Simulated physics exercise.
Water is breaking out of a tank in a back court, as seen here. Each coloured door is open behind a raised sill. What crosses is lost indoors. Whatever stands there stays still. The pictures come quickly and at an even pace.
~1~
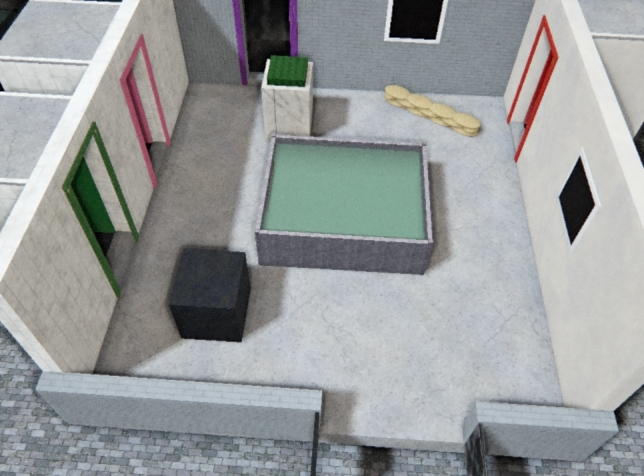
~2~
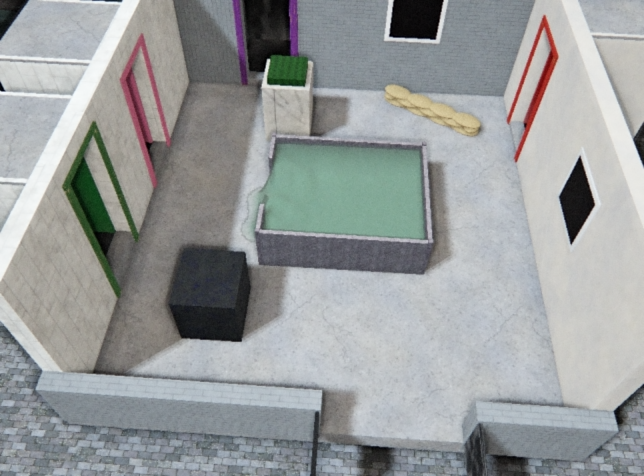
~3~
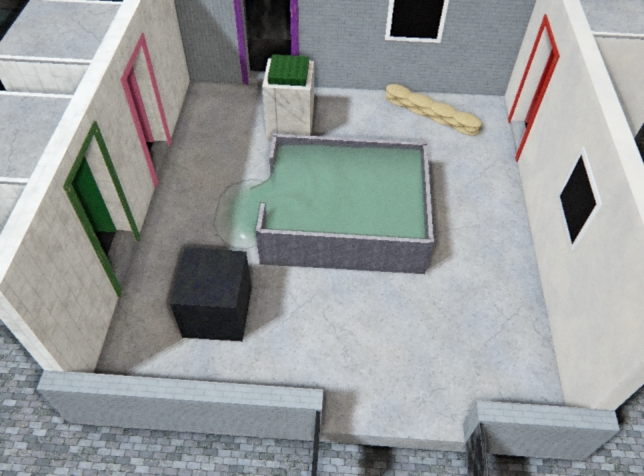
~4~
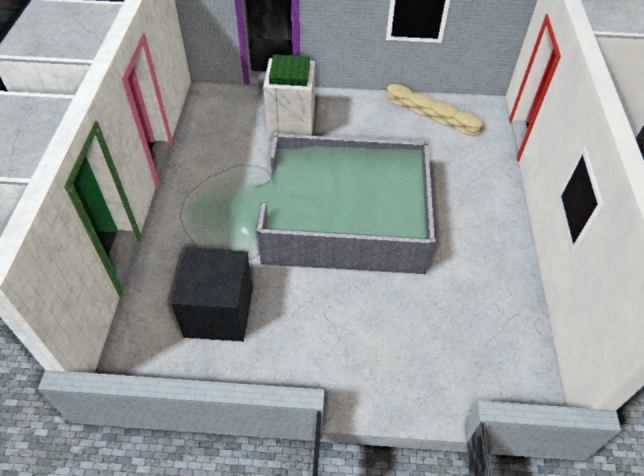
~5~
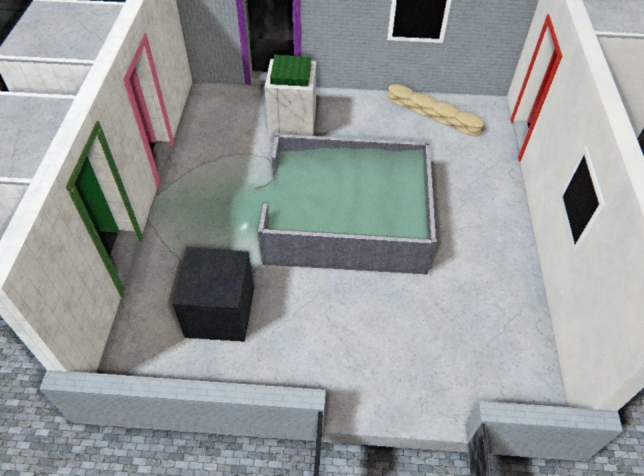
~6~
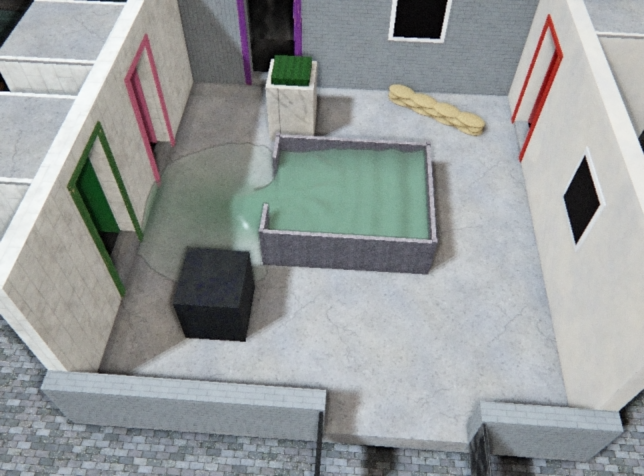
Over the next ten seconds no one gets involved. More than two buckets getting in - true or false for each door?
Green door: False; purple door: False; pink door: True; red door: False.
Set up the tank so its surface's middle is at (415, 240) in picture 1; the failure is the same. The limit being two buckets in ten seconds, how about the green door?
Briefly, green crosses the line.
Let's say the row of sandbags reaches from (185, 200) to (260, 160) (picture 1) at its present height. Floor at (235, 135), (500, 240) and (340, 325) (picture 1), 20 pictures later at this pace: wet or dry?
First spot inundated, second spared, third inundated.
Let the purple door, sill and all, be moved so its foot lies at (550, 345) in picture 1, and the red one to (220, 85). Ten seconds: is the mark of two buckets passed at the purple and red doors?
Well, the purple door misses the threshold, but the red door beats the threshold.
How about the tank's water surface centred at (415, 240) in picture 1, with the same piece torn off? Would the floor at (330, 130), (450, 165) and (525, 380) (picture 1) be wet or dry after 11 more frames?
In that order: Not reached, not reached, not reached.
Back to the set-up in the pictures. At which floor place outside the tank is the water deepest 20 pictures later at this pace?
Check roughly (90, 397).
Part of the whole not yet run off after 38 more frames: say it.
That works out to about 92 percent.
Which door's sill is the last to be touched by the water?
It's the red door.
A moment on, water covers 20 % of the floor; the green door wet at the sill, nothing in, the purple door not reached, the pink door over two buckets in, the red door not reached.
Next, water covers 25 % of the floor; the green door under two buckets in, the purple door not reached, the pink door far over two buckets in, the red door not reached.
Then, water covers 45 % of the floor; the green door under two buckets in, the purple door wet at the sill, nothing in, the pink door far over two buckets in, the red door not reached.
Later, water covers 80 % of the floor; the green door under two buckets in, the purple door wet at the sill, nothing in, the pink door far over two buckets in, the red door not reached.
In the end, water covers 95 % of the floor; the green door under two buckets in, the purple door wet at the sill, nothing in, the pink door far over two buckets in, the red door wet at the sill, nothing in.
